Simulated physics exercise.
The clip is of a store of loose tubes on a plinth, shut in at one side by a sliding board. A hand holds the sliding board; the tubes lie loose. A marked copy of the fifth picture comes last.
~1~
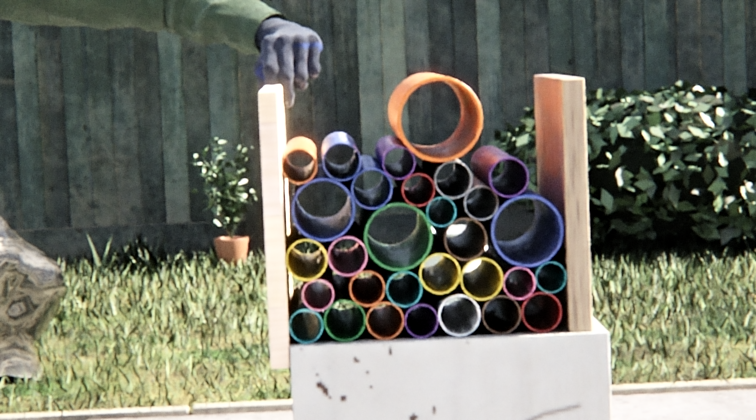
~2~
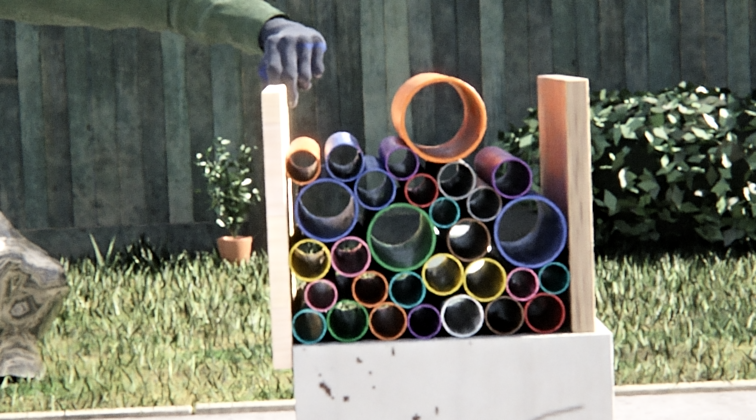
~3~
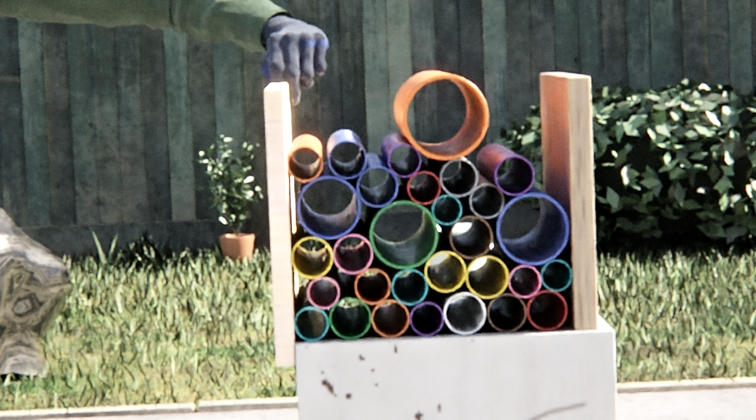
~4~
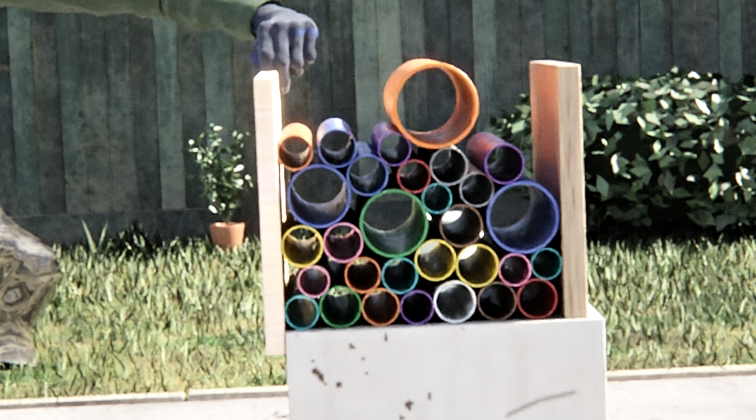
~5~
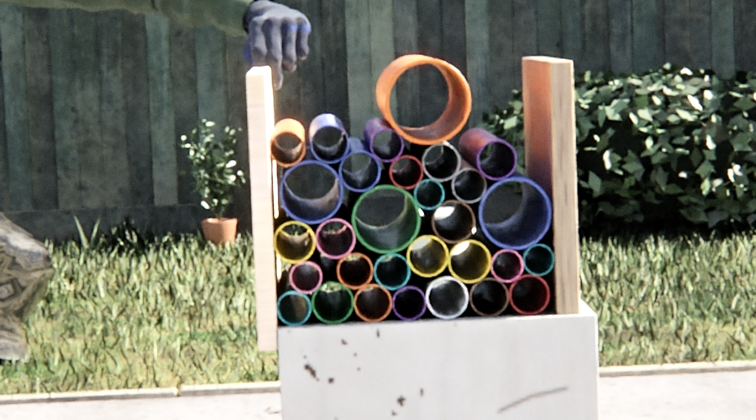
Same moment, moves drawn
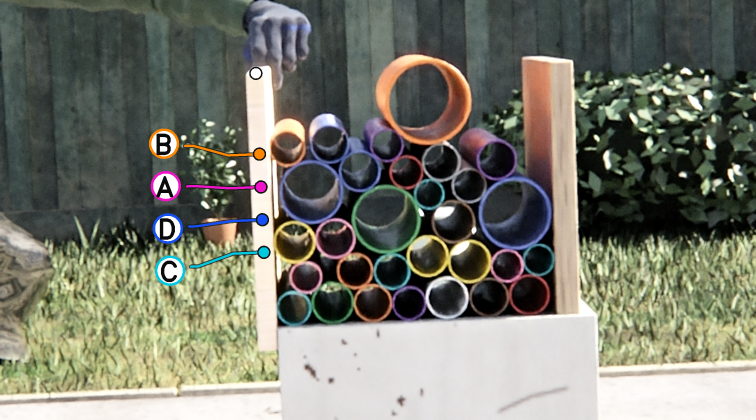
In a garden before a dark fence, a gloved-looking hand stays at the top of an upright board beside colourful loose tubes stacked on a white plinth; the view shifts slightly, while the tubes and board show no clear movement.
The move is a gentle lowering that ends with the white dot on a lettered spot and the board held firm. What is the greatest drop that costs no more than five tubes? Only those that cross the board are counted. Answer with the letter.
No lower than C.
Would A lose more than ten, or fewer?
It loses fewer than ten.
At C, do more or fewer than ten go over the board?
Fewer than ten.
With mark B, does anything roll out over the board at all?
At B: No.
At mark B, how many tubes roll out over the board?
With B, none.
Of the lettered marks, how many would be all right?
The number is four.
On the marked copy, A at (261, 187); B at (260, 154); C at (264, 252); D at (263, 220); the white dot at (256, 73).
Taking C. A third of the way, top of the board (269, 152).
Two thirds of the way, top of the board (273, 241).
When it is over, top of the board (273, 251), one out over the board.
As for the rest, A one out over the board; B none out over the board; D one out over the board.
